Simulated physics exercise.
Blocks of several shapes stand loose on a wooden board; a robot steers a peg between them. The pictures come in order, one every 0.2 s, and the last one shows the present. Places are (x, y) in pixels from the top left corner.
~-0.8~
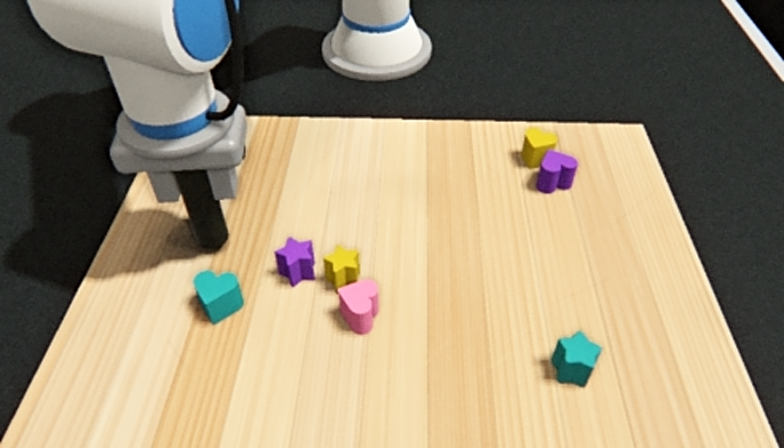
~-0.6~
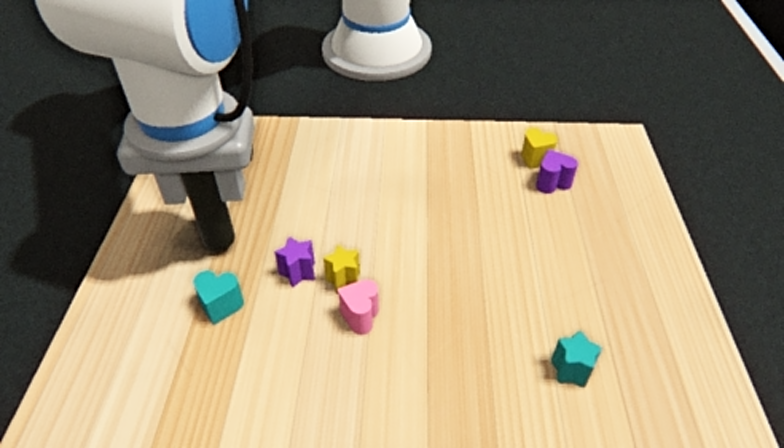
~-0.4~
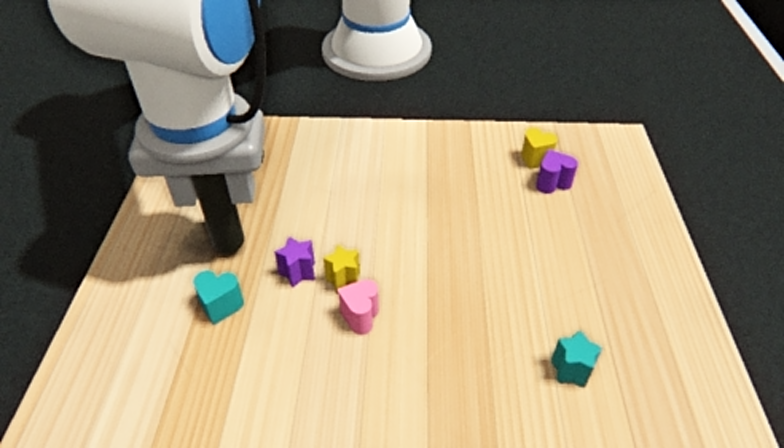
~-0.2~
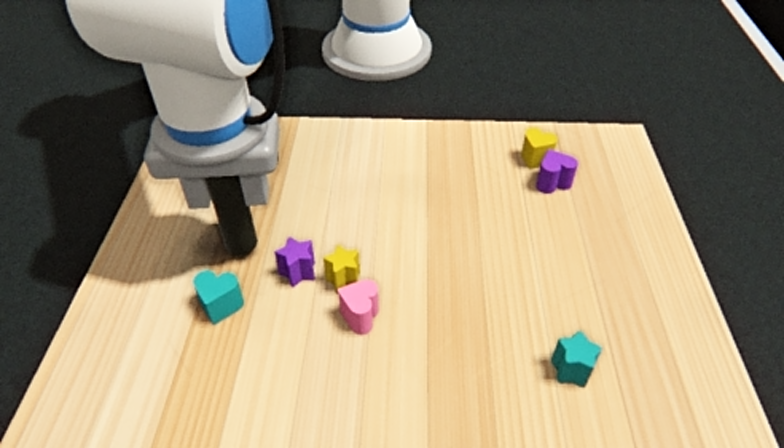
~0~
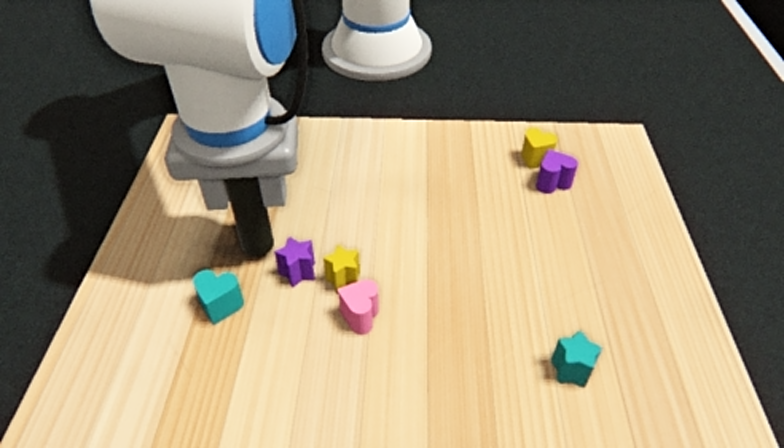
Robot arm sliding a dark peg slowly rightward across a wooden board, nearing a purple star among scattered, motionless coloured blocks.
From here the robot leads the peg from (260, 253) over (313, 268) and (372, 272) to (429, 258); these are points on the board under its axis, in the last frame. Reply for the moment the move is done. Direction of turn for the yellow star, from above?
It rotates counterclockwise.
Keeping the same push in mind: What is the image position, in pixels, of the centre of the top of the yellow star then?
Somewhere near (383, 271).
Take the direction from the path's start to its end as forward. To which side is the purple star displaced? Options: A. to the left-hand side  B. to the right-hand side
B (to the right-hand side)
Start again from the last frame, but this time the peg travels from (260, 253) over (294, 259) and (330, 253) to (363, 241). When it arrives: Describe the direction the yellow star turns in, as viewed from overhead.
The turn is anti-clockwise.
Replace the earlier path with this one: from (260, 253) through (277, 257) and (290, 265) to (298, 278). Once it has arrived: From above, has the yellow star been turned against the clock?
It seems so.
On the path given first. One third of the way, peg (313, 261); purple star (325, 265), turned 30° clockwise; yellow star (357, 263), turned 30° anticlockwise.
Two thirds of the way, peg (372, 264); purple star (339, 276), turned 70° clockwise; yellow star (381, 271), turned 40° anticlockwise; pink heart (363, 298).
At the end, peg (429, 251); turquoise heart in place; purple star (339, 276), turned 70° clockwise; yellow star (383, 271), turned 25° anticlockwise; pink heart (363, 298).
